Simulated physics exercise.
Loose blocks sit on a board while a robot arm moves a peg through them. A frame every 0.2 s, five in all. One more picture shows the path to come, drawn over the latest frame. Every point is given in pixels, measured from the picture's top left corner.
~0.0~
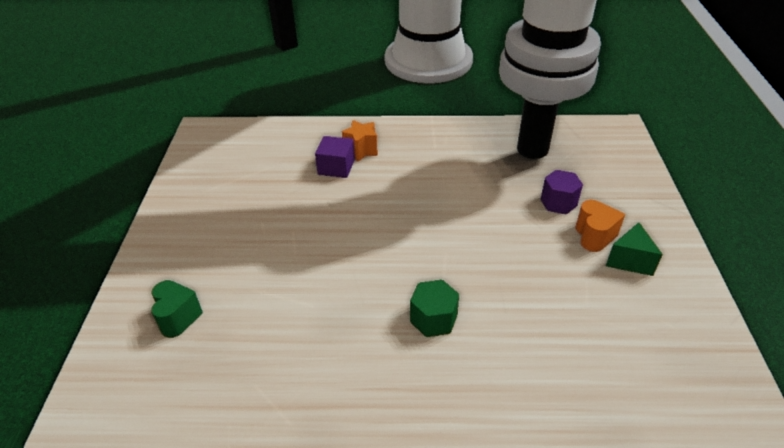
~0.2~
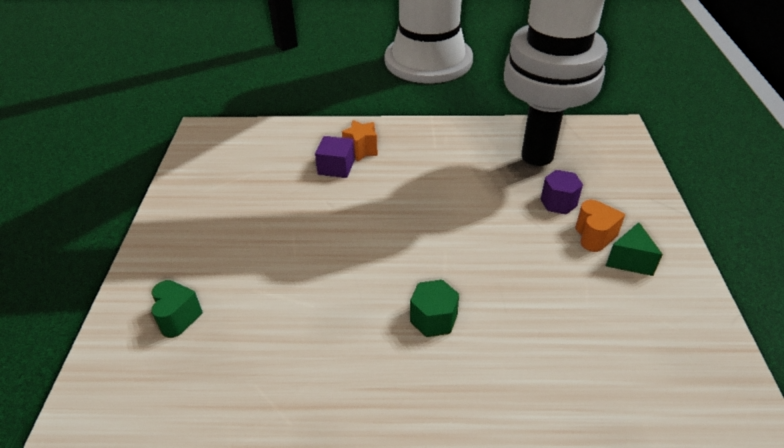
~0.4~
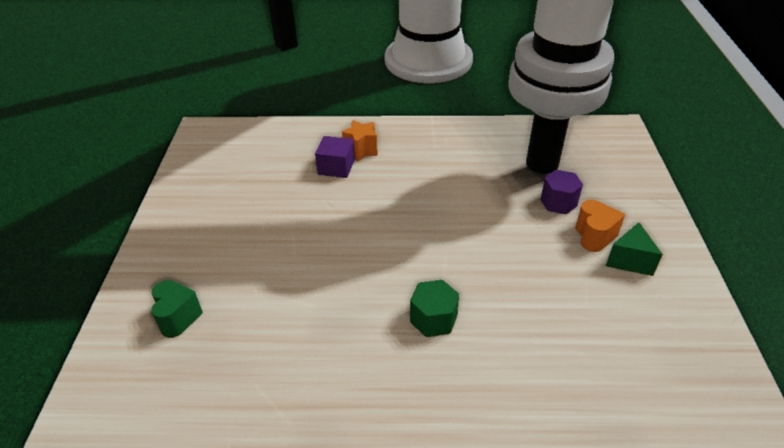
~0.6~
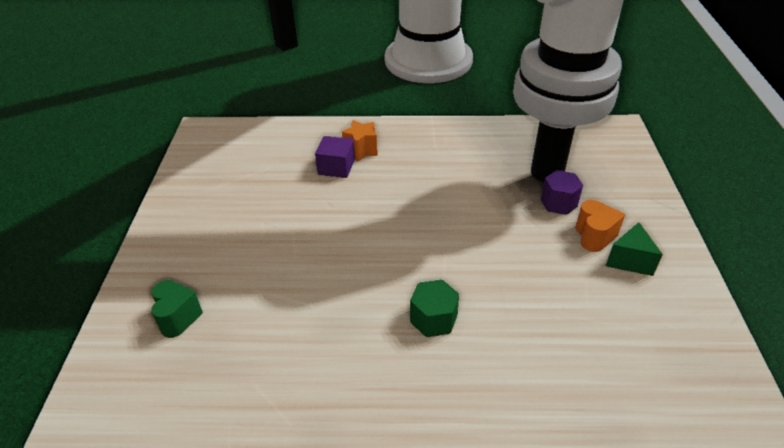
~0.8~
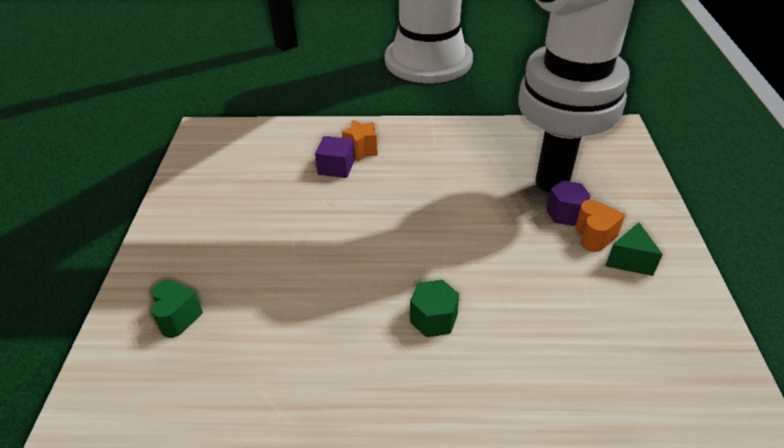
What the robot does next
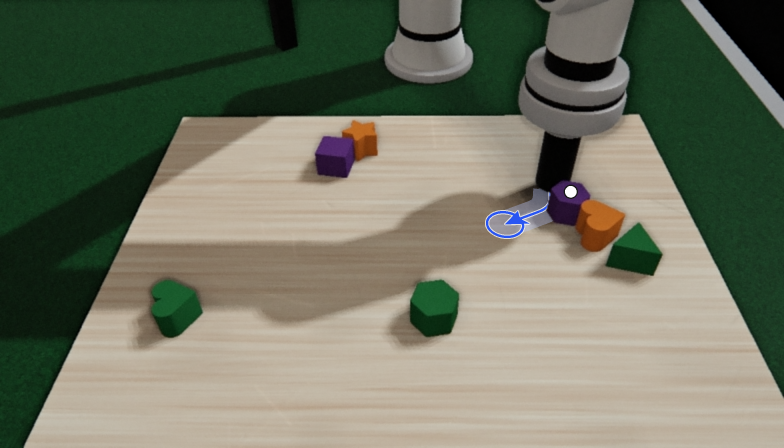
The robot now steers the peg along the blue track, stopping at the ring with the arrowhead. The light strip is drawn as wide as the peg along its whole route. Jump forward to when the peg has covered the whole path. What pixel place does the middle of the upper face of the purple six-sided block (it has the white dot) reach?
Close to (573, 209).
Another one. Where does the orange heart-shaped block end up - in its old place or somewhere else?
Moved.
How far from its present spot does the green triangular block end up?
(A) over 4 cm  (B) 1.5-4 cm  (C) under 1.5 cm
I choose C.
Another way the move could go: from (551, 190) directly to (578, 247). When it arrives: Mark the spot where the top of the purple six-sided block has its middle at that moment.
Just about (582, 252).
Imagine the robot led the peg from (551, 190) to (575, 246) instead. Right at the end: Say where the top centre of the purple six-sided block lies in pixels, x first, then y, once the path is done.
Its top middle is near (578, 250).
Drawn move, from (551, 190) over (547, 207) and (527, 216) to (505, 224); the dot is on the purple six-sided block.
The first path, step by step. Halfway along, peg (540, 204); purple six-sided block (573, 209), turned 35° anticlockwise; orange heart-shaped block (614, 225); green triangular block (642, 242).
At the end, peg (506, 216); purple six-sided block (573, 209), turned 35° anticlockwise; orange heart-shaped block (614, 225); green triangular block (642, 242).
